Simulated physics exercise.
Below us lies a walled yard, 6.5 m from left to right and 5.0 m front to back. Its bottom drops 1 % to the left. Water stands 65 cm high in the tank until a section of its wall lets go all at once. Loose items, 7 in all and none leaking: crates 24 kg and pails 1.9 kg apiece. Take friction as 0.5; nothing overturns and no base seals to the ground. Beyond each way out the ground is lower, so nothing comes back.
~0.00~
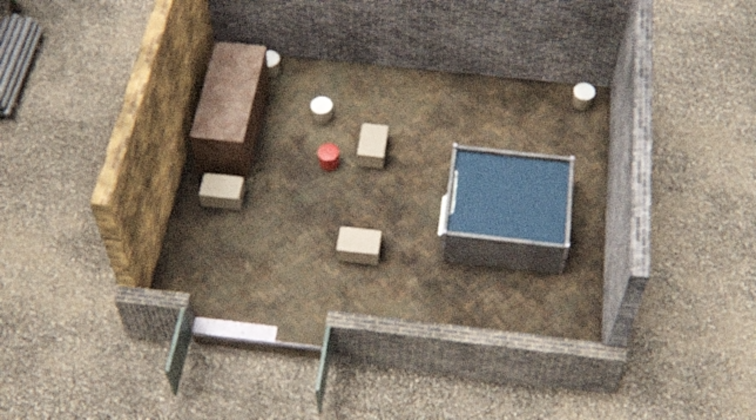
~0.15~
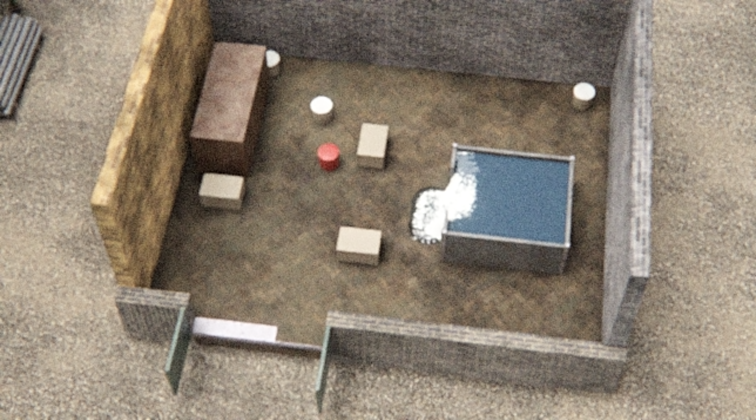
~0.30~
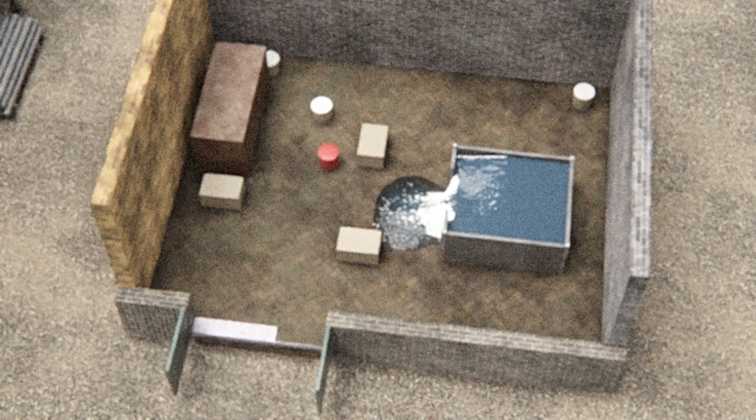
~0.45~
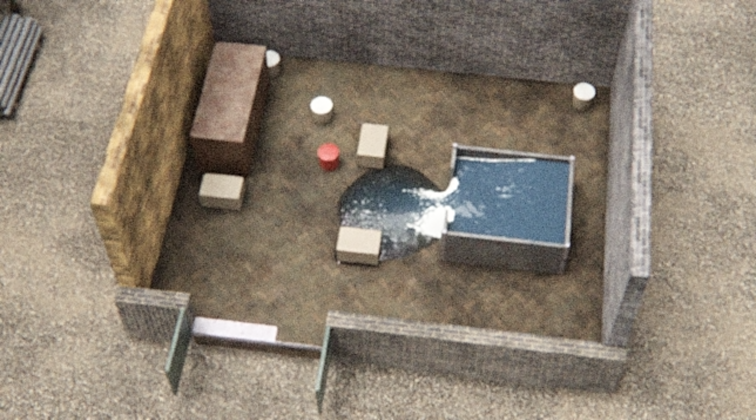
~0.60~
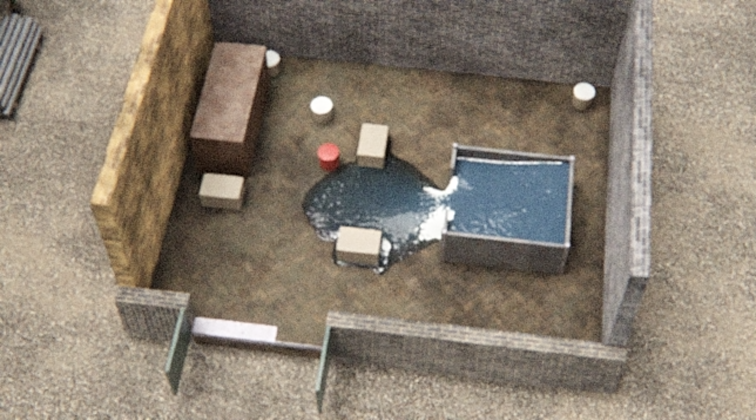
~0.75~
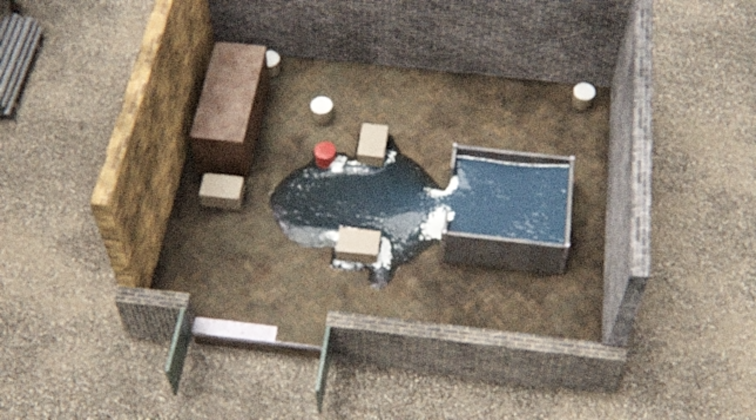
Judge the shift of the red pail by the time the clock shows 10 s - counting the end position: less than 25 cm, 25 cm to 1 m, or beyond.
Red pail gets carried off.
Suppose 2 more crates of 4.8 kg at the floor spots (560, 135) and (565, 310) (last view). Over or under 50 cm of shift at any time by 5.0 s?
In turn: Under, less.
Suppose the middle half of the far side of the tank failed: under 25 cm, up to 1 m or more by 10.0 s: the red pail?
In that case the red pail slides a little.
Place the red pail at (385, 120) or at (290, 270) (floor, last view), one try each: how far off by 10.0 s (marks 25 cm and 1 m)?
In turn: It travels far; it gets carried off.
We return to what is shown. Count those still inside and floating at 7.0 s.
I count 3.
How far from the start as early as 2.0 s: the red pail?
Roughly 150 cm by then.
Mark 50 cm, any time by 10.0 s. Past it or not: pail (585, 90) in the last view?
It is less.
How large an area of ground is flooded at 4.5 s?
Roughly 23 m2.
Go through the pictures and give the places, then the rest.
The red pail at (329, 152), on the bottom; water covers 2.6 m2; 0 of 7 have shifted, in the first picture.
The red pail at (329, 152), on the bottom; 3.1 m2 under water; 0 of 7 have shifted, in the second picture.
The red pail at (329, 152), on the bottom; water covers 3.7 m2; 0 of 7 have shifted, in the third picture.
The red pail at (329, 152) rests on the ground; 4.5 m2 under water; 0 of 7 have shifted, in the fourth picture.
The red pail at (329, 152), on the bottom; 5.4 m2 under water; 0 of 7 have shifted, in the fifth picture.
The red pail at (325, 150), on the bottom, 6 cm from its start; 6.4 m2 under water; 1 of 7 have shifted, in the sixth picture.
After 2.0 s the red pail is near (295, 76), 1.6 m from its start, aground; 0 of 7 are out; 0 afloat.
After 4.5 s the red pail is near (353, 80), 1.5 m from its start, afloat; 0 of 7 are out; 4 afloat.
After 7.0 s the red pail is near (418, 109), 1.6 m from its start, afloat; 0 of 7 are out; 3 afloat.
After 10.0 s the red pail is near (443, 129), 1.8 m from its start, afloat; 0 of 7 are out; 4 afloat.
